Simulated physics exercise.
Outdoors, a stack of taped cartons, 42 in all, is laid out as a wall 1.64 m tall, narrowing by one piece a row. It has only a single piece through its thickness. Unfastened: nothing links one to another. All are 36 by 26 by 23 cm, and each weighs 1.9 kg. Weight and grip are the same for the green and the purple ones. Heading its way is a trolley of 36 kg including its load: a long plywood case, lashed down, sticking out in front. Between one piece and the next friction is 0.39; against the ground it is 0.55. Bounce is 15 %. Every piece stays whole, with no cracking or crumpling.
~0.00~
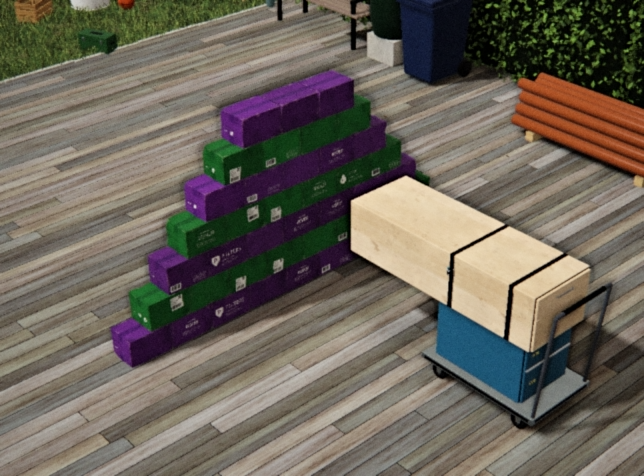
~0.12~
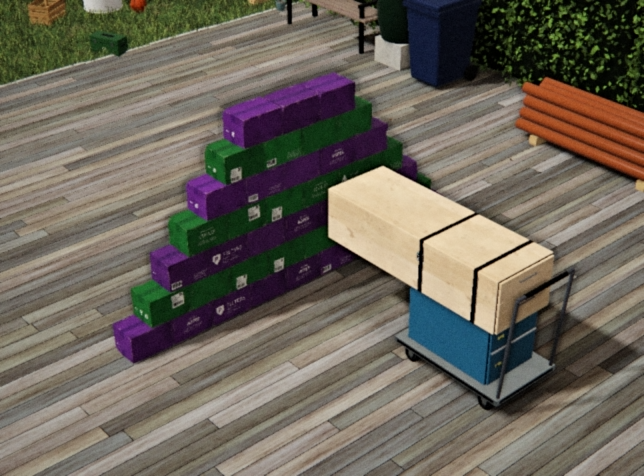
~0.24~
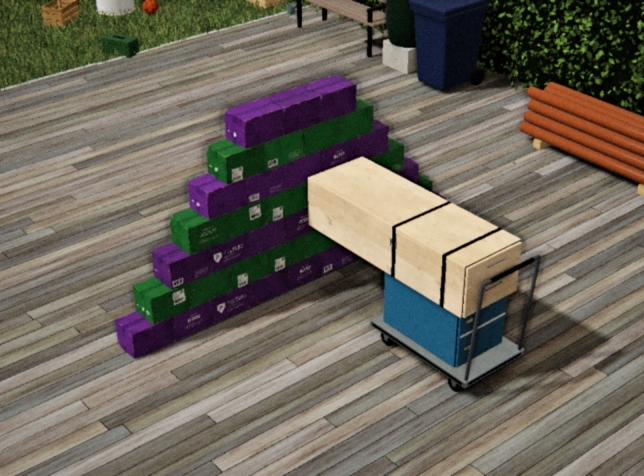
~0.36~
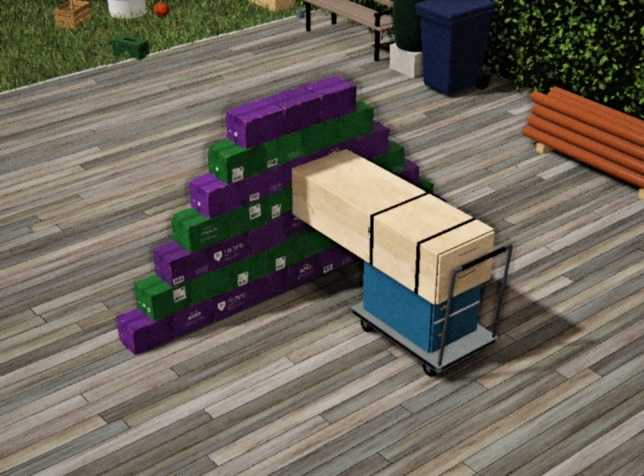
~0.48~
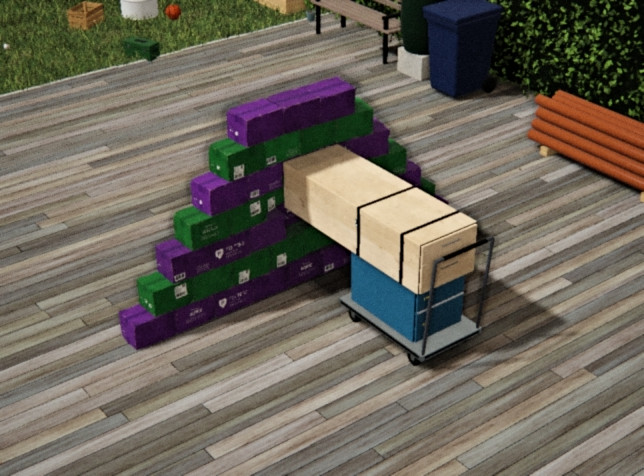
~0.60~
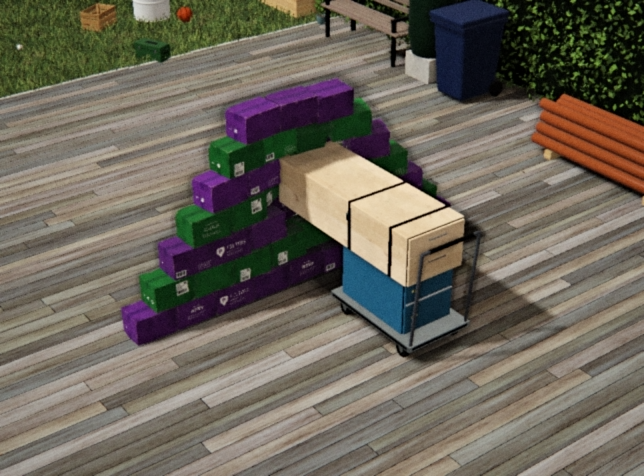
At first, a trolley carrying a blue box and a long, strapped wooden case stands just to the right of a stepped wall of purple and green cartons. It rolls leftward until the case's front end meets the wall, then pushes in slowly, shifting some cartons slightly.
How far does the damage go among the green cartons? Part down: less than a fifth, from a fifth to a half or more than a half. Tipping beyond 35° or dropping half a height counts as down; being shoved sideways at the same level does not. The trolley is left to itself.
All told, it comes to one fifth to one half.
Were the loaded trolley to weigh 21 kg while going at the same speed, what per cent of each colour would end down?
Result: Purple 40 and green 40 in a hundred.
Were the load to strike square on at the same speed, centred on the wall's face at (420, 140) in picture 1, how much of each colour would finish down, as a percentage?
Result - purple: 0 %; green: 10 %.
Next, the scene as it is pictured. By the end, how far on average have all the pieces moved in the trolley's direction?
Mean shift close to 40 cm.
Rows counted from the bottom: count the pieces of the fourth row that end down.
I count 3 down there.
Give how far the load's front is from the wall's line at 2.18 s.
Around 85 cm beyond.
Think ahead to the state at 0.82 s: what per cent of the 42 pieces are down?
15 %.
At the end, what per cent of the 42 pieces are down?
Roughly 40 per cent of them.
Around 0.82 s, load 48 cm past the wall's line, still rolling; 3 of the 18 green cartons down (7 of 42 in all colours); top green carton tipped 4°, 9 cm lower; top purple carton tipped 8°.
Around 1.24 s, load 77 cm past the wall's line, still rolling; 5 of the 18 green cartons down (9 of 42 in all colours); top green carton on its side; top purple carton tipped 14°, 8 cm lower.
Around 2.18 s, load 87 cm past the wall's line, still rolling; 7 of the 18 green cartons down (15 of 42 in all colours); top green carton upside down; top purple carton upside down.
Finally (4.3 s), load 85 cm past the wall's line, stopped; 7 of the 18 green cartons down (16 of 42 in all colours); top green carton upside down; top purple carton 1.41 m lower. That is 39 per cent. Seen by the last camera, middles, top green carton near (245, 207), top purple carton near (249, 186).
